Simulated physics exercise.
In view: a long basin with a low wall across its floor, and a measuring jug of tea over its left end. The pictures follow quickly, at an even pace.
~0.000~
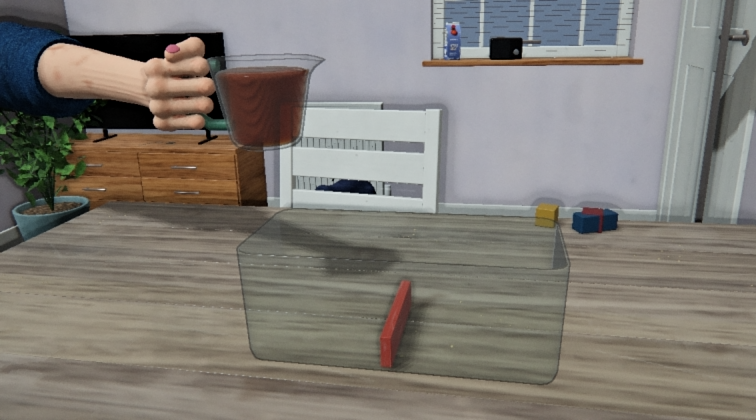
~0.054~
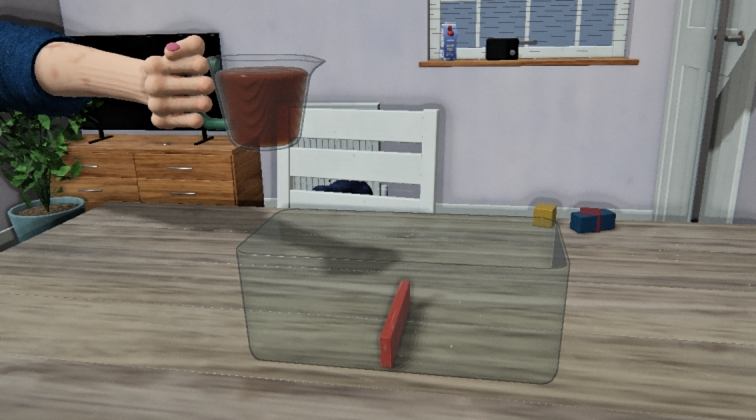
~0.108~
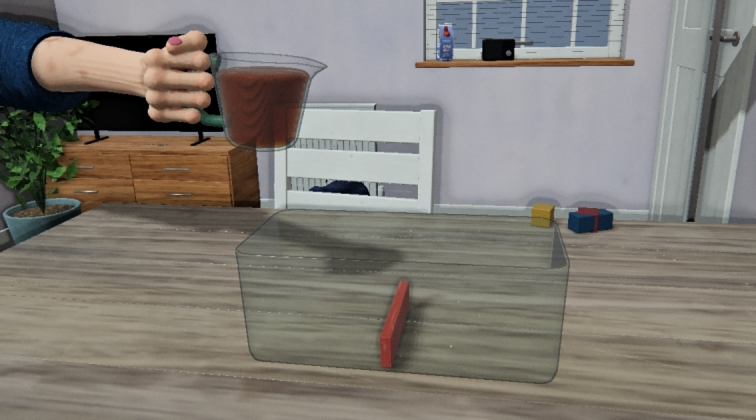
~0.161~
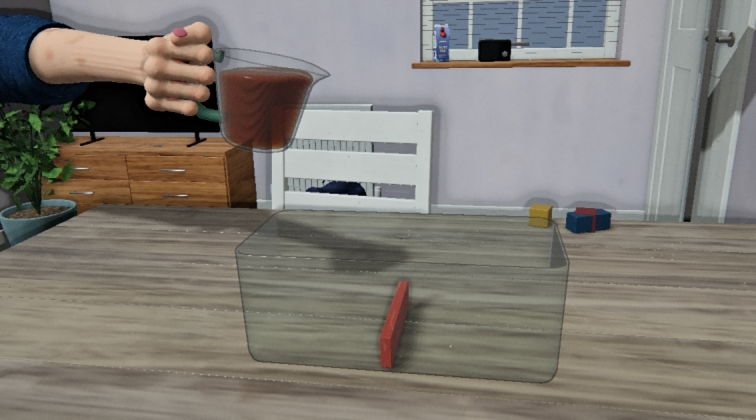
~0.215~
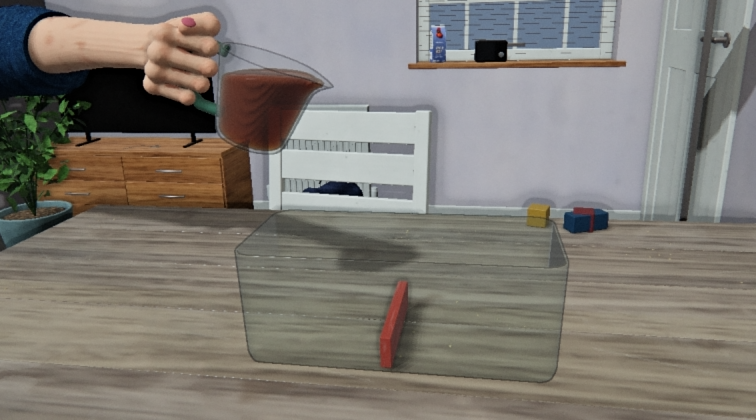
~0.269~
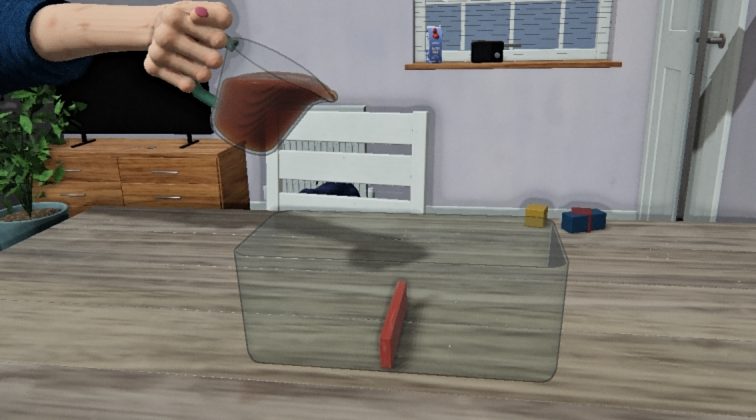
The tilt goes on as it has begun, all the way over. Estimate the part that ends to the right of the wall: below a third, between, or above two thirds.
In the end less than a third is right of the wall.
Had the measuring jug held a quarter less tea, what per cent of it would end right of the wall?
About 5 per cent.
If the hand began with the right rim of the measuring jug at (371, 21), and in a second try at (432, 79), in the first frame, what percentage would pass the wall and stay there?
In turn 90 and 90 in a hundred.
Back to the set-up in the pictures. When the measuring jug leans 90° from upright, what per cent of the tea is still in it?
Roughly 40 in a hundred.
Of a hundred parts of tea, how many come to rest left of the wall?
Near 75 %.
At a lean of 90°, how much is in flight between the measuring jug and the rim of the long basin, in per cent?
Roughly 30 in a hundred.
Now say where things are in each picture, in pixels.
It leans 0°; its right rim is at (325, 59); the tea meets the walls at (222, 71) and (310, 70); the long basin's rim runs from (260, 230) to (563, 244); the wall's top is at (397, 308), in the first picture.
It leans 1°; its right rim is at (325, 60); the tea meets the walls at (222, 71) and (310, 71), in the second picture.
It leans 6°; its right rim is at (327, 66); the tea meets the walls at (223, 70) and (311, 73), in the third picture.
It leans 12°; its right rim is at (331, 74); the tea meets the walls at (225, 71) and (315, 75), in the fourth picture.
It leans 21°; its right rim is at (334, 86); the tea meets the walls at (227, 73) and (324, 80), in the fifth picture.
It leans 31°; its right rim is at (335, 101); the tea meets the walls at (228, 81) and (330, 91); 2 per cent is over the edge, in the sixth picture.
A moment on, the measuring jug is tipped on its side and 40 per cent is still to pour, 17 is left of the wall and 12 right of it.
Next, the measuring jug is tipped right over and 4 per cent is still to pour, 67 is left of the wall and 20 right of it.
Then the measuring jug is tipped right over and 0 per cent is still to pour, 74 is left of the wall and 23 right of it.
Later the measuring jug is tipped right over and 0 per cent is still to pour, 75 is left of the wall and 23 right of it.
Finally, 75 per cent lies left of the wall, 23 right of it and 2 outside.
